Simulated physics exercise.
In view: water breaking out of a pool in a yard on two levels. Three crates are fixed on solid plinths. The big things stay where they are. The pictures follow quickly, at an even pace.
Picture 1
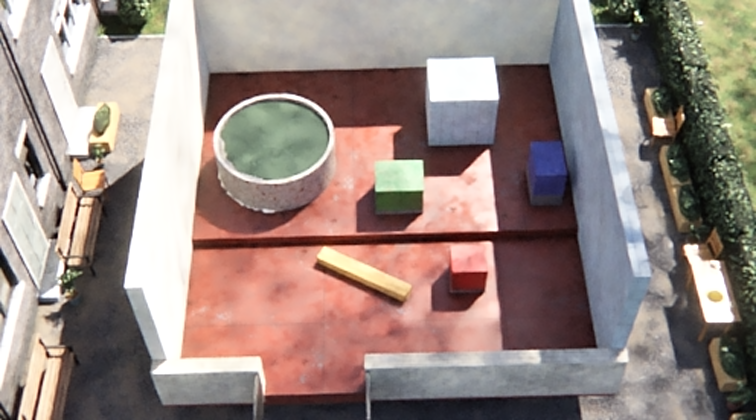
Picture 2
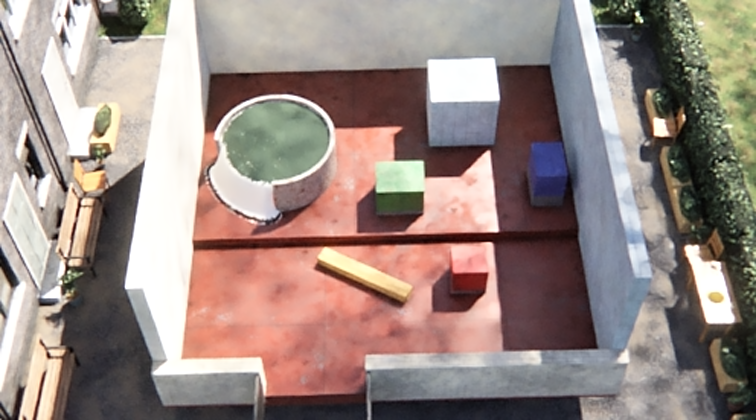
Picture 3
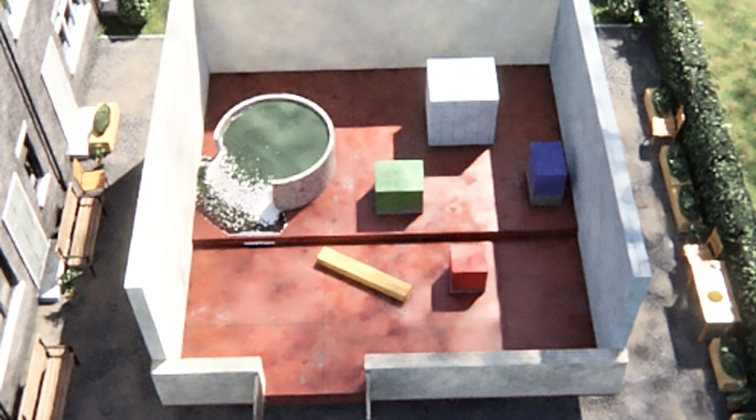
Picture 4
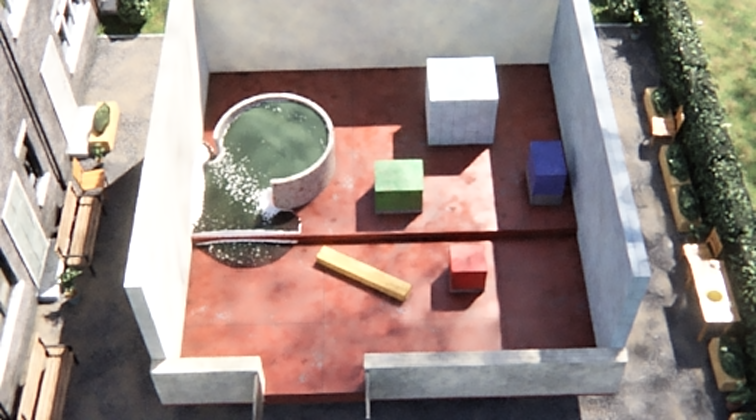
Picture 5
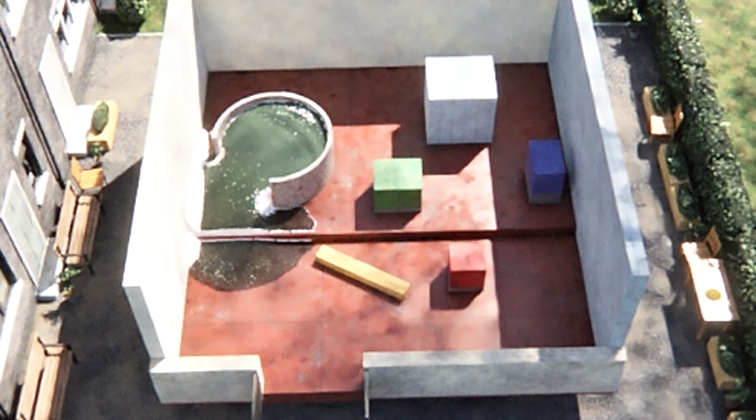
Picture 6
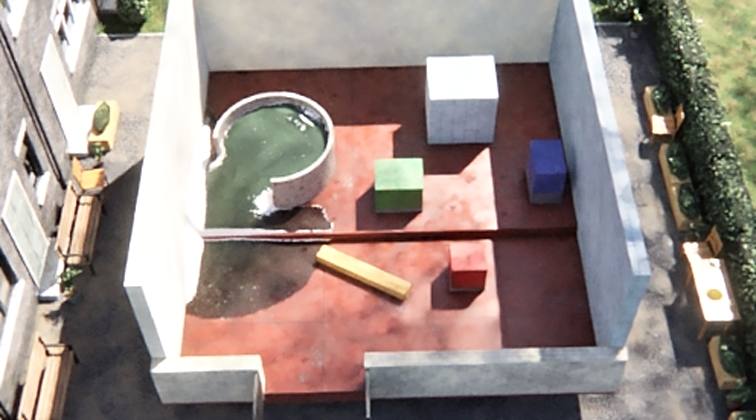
Water bursts from the lower left side of a round, pale-walled tank of green water in a walled yard with a red floor on two levels, seen from high above. A large white block, a green block and a blue one stand on the upper level, with a yellow beam and red block below. The white, foaming water spreads greenish to the left wall and over the step, darkening the lower floor, while the blocks, beam and view stay still.
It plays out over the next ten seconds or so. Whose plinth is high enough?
One by one: The blue crate escapes dry; the red crate is wetted; the green crate escapes dry.
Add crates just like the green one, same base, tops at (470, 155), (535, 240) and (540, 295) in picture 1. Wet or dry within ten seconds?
In that order: Is spared, gets wet, is topped.
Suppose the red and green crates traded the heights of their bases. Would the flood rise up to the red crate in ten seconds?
My reading: The red one takes water.
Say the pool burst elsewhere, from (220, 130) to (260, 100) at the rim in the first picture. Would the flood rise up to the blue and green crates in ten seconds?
My reading: Blue is safe; green gets wet.
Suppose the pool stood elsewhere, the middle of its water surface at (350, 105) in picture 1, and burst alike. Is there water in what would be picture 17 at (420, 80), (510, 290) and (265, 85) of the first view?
One after the other: No water, free of water, not flooded.
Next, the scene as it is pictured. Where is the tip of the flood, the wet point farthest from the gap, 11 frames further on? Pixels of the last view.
I would point to (382, 376).
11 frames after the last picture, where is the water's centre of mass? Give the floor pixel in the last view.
Roughly at (245, 234).
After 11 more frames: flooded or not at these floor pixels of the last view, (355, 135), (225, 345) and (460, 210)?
In turn: No water, wet, no water.
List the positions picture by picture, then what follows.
The first picture shows still water in the round tank at (274, 140).
In the second picture, water pours out at (236, 190) and has run to (210, 168).
In the third picture, water pours out at (236, 190) and has run to (201, 160).
In the fourth picture, the front is at (271, 259), out from the gap at (235, 190).
In the fifth picture, water pours out at (234, 189) and has run to (247, 285).
In the sixth picture, water pours out at (235, 189) and has run to (203, 313).
A moment on, water covers 20 % of the floor; the blue crate not reached, the red crate not reached, the green crate not reached.
Next, water covers 25 % of the floor; the blue crate not reached, the red crate not reached, the green crate not reached.
Then, water covers 45 % of the floor; the blue crate not reached, the red crate water round its plinth, the green crate not reached.
Later, water covers 65 % of the floor; the blue crate not reached, the red crate water round its plinth, the green crate not reached.
In the end, water covers 75 % of the floor; the blue crate stayed above the water, the red crate was topped, the green crate stayed above the water.
